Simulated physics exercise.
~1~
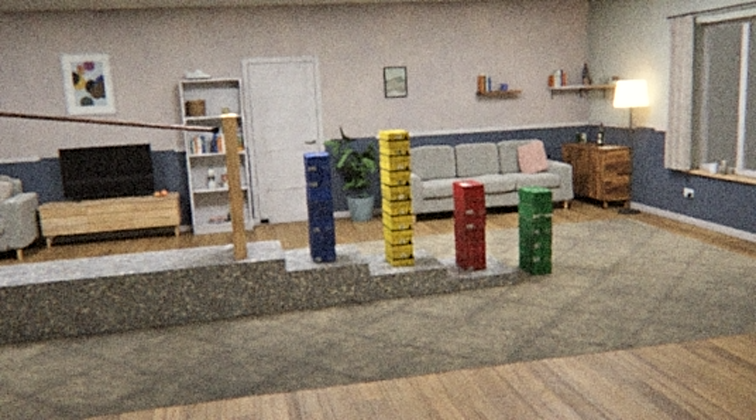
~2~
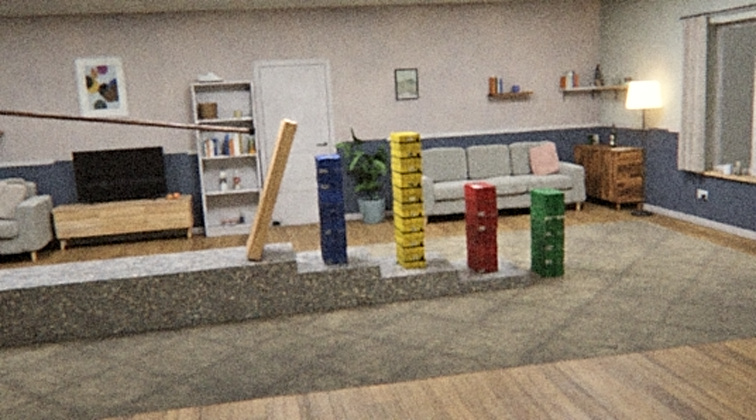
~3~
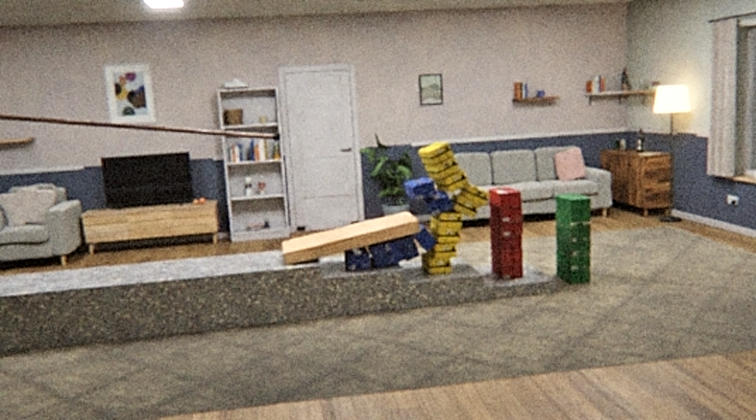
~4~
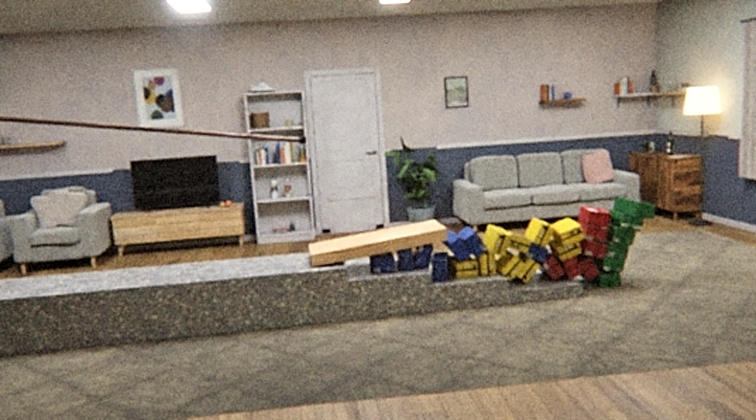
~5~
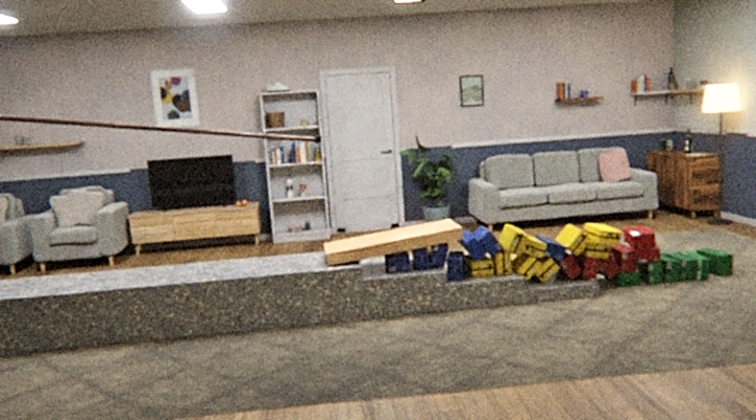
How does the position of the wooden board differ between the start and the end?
At the start the board stands upright to the left of the blue pile. By the end it has toppled over and lies on its side, at a slight slope, by the fallen blue boxes.
